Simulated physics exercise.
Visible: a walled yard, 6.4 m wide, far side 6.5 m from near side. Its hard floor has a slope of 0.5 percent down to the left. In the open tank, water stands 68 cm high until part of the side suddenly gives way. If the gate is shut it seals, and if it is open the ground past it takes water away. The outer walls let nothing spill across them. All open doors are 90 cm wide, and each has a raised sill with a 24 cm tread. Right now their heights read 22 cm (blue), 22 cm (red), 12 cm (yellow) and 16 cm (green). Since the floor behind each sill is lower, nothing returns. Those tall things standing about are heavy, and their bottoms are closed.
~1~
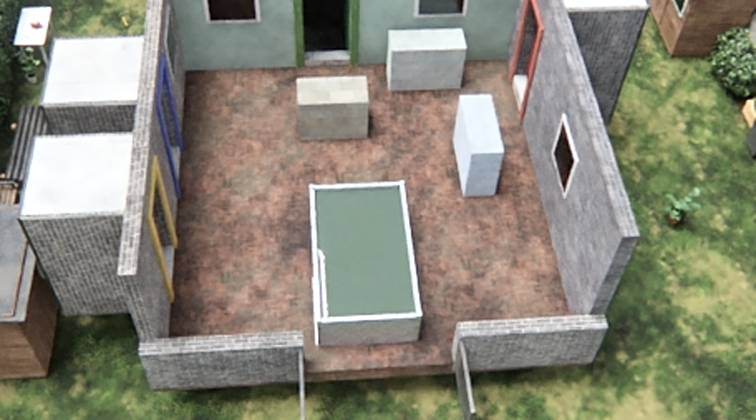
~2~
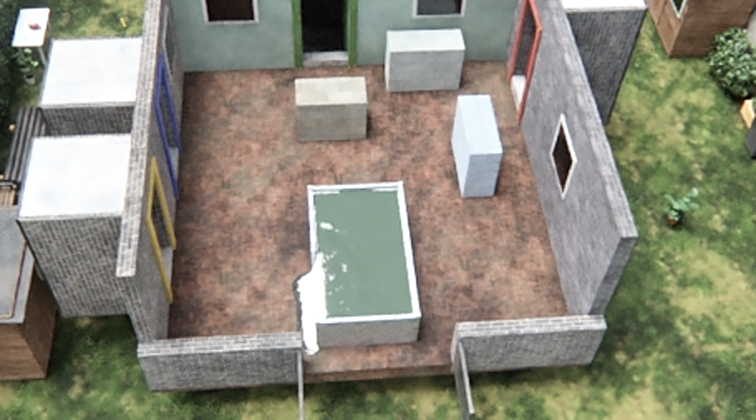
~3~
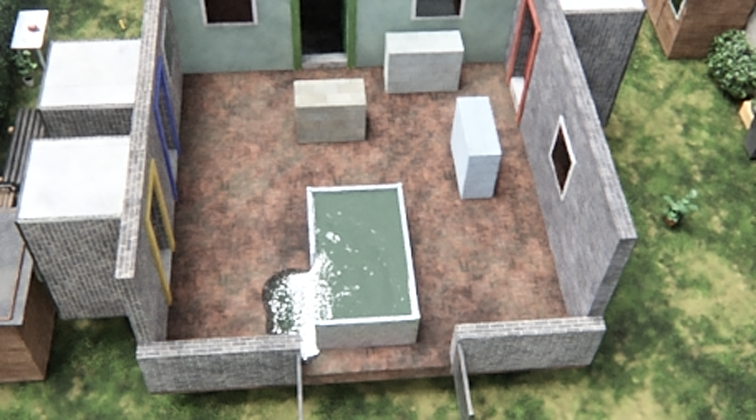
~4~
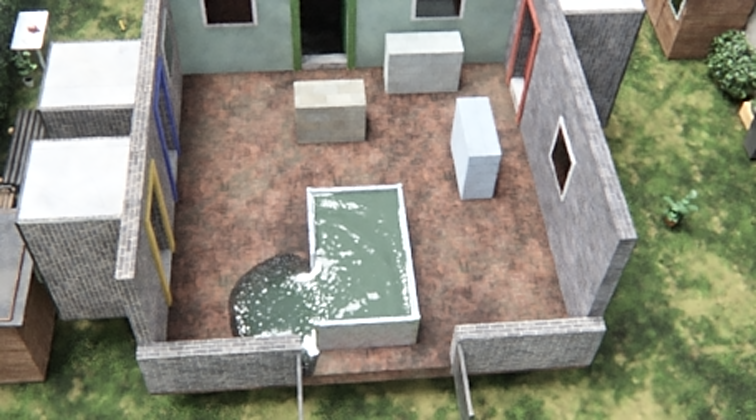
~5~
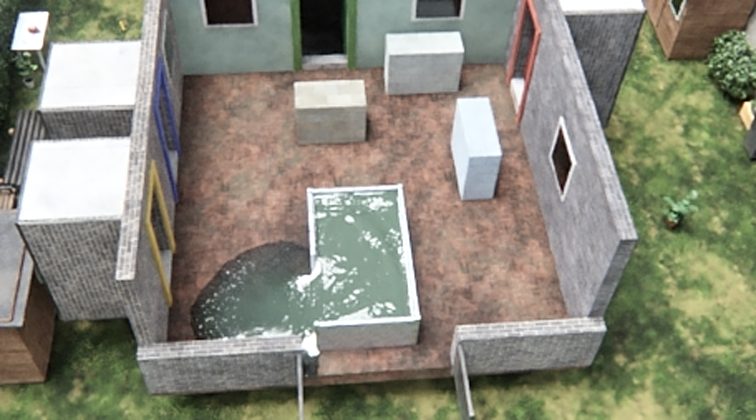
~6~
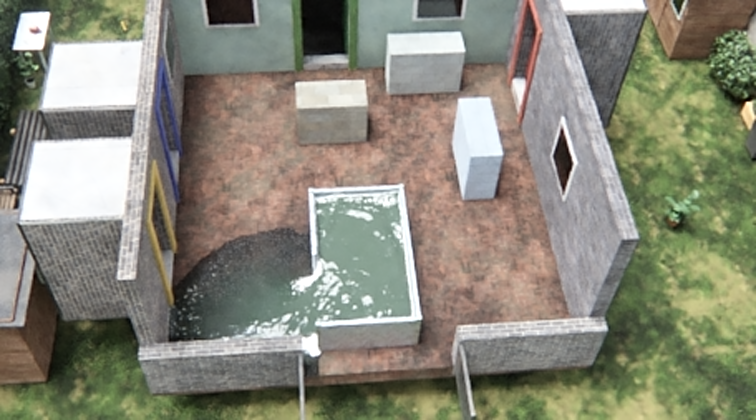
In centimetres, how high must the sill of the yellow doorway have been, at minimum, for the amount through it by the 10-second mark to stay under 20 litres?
It must have been at least 24 cm high.
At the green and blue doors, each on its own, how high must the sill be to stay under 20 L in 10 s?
You'd want about 8.0 centimetres at green and about 5.0 centimetres at blue.
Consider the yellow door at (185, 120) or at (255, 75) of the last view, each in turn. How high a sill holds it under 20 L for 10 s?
Around 11.5 and 19 cm respectively.
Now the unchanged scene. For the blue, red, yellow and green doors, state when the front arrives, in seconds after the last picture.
Blue: 1.0 s; red: 6.0 s; yellow: 0.1 s; green: 3.2 s.
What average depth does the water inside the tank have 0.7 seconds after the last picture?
Around 42 cm deep on average.
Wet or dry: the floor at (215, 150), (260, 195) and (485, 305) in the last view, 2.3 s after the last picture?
So the three spots come out swamped, swamped, spared, in that order.
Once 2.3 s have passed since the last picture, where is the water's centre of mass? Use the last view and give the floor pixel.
The water is centred near (275, 273).
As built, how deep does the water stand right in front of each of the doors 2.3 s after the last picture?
In cm: Blue 10, red 0, yellow 22, green 0.
Then, 0.7 s after the last picture water covers 15 % of the floor, deepest (59 cm) near (167, 371); 26 cm at the yellow door, 22 litres in over its 12 cm sill.
Then, 2.3 s after the last picture water covers 35 % of the floor, deepest (34 cm) near (168, 360); 22 cm at the yellow door, 111 litres in over its 12 cm sill.
Then, 9.3 s after the last picture water covers 90 % of the floor, deepest (12 cm) near (323, 76); 7 cm at the yellow door, 172 litres in over its 12 cm sill.
At the yellow door as built, the water peaked near 28 cm, 1.1 s after the last picture.
Run again over the same 10 s with other heights there, 33 litres in over 22 cm, 4 litres over 29.5 cm. The limit of 20 litres is kept from about 24 cm up.
